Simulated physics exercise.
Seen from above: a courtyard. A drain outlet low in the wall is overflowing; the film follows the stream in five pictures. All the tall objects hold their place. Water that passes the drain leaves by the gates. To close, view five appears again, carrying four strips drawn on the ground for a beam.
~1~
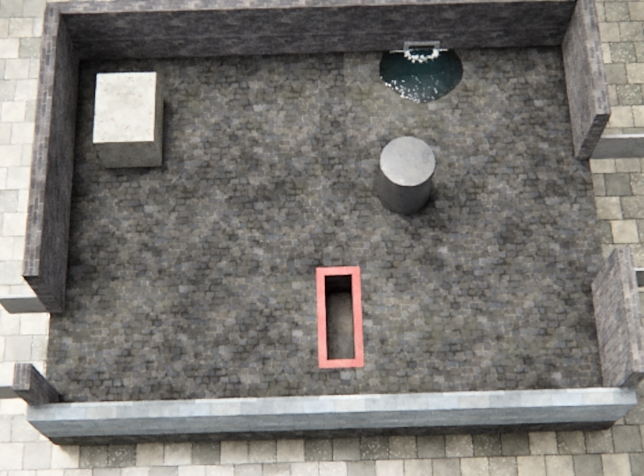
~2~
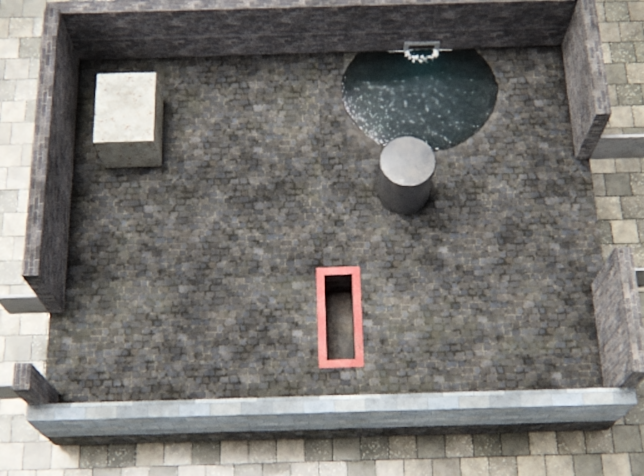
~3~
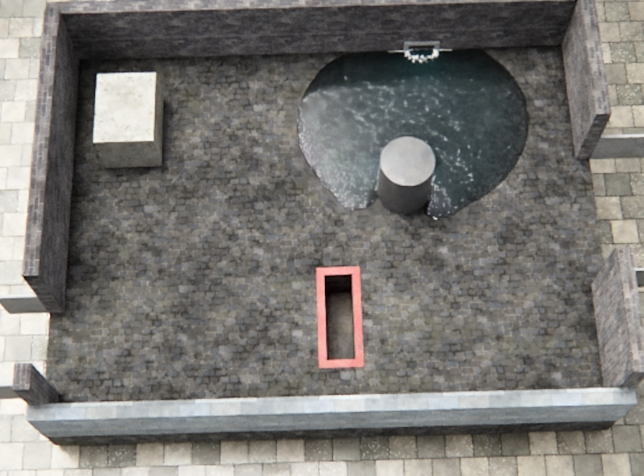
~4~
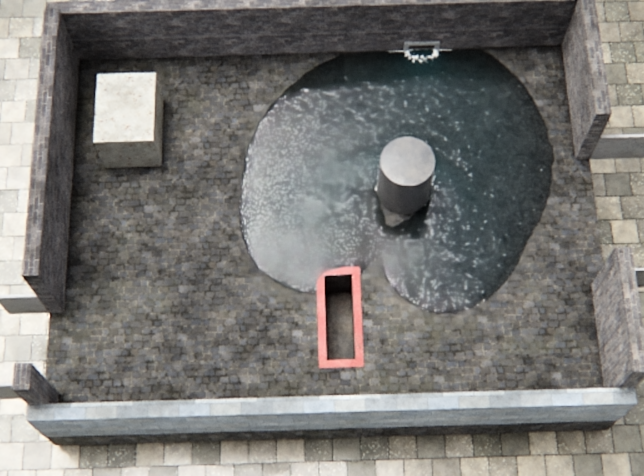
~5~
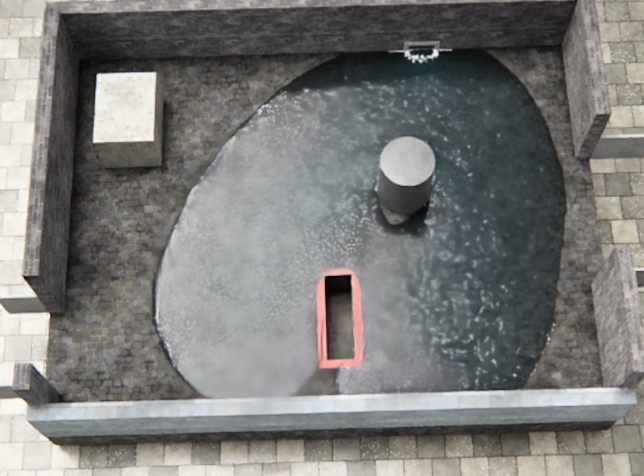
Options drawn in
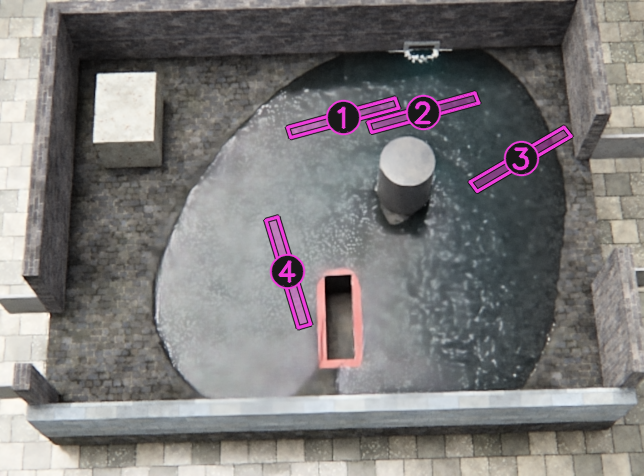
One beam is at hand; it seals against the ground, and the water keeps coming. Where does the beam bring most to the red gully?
The best spot is 4.
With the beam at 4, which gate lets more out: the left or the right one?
The left gate.
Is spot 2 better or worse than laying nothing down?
Worse.
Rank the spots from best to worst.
The order is 4, 3, 1, 2.
On the marked copy, 1 from (289, 132) to (396, 103); 2 from (369, 127) to (476, 97); 3 from (473, 186) to (567, 131); 4 from (271, 218) to (304, 325).
Choosing 1, about 17 % of the stream goes into the red gully, about 81 % out by the gates.
Choosing 2, about 12 % of the stream goes into the red gully, about 86 % out by the gates.
Choosing 3, about 23 % of the stream goes into the red gully, about 75 % out by the gates.
Choosing 4, about 41 % of the stream goes into the red gully, about 57 % out by the gates.
